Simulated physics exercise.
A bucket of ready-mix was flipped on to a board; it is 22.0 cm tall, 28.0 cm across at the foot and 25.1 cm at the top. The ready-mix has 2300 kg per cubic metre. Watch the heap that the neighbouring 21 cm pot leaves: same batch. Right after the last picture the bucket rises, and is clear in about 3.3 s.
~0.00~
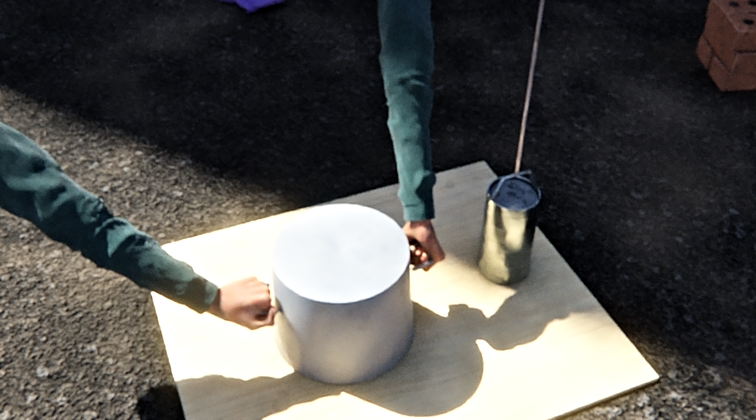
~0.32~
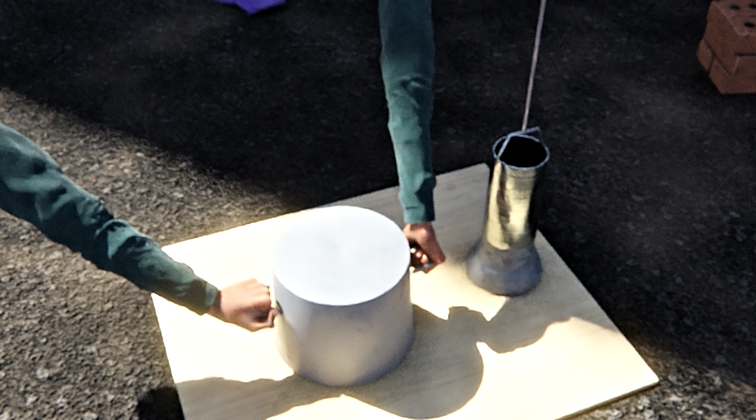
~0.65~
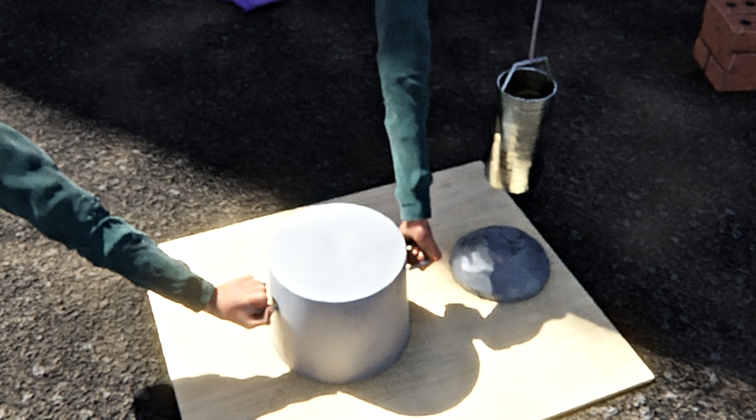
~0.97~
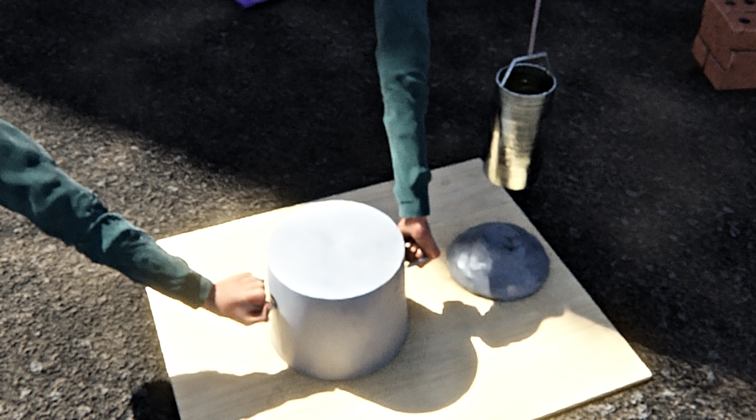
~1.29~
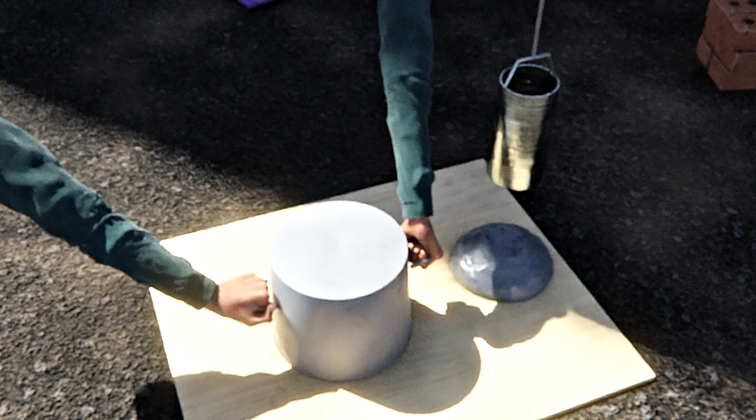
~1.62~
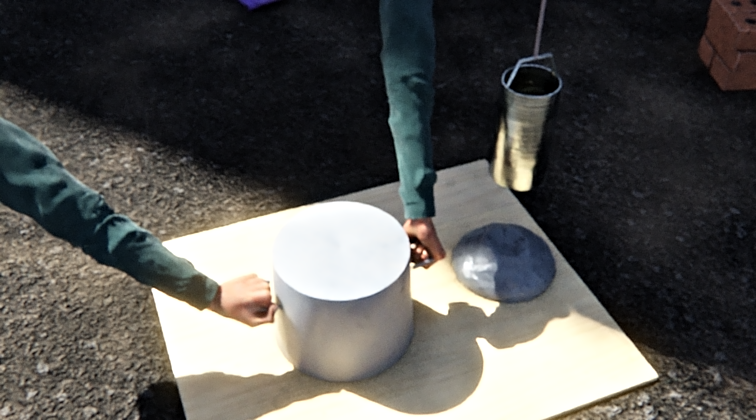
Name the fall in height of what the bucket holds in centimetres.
Some 13 cm.
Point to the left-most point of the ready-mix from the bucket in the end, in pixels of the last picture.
Near (213, 343).
After 2.4 s, the bucket is up 4.7 cm; the ready-mix has come down 3.1 cm to 19 cm and is 36 cm wide.
After 3.3 s, the bucket is up 14 cm; the ready-mix has come down 13 cm to 9.1 cm and is 52 cm wide.
After 4.1 s, the bucket is up 22 cm; the ready-mix has come down 13 cm to 8.8 cm and is 53 cm wide.
After 5.1 s, the bucket is clear; the ready-mix has come down 13 cm to 8.8 cm and is 53 cm wide.
After 5.6 s, at rest, the bucket is clear; the ready-mix has come down 13 cm to 8.8 cm and is 53 cm wide.
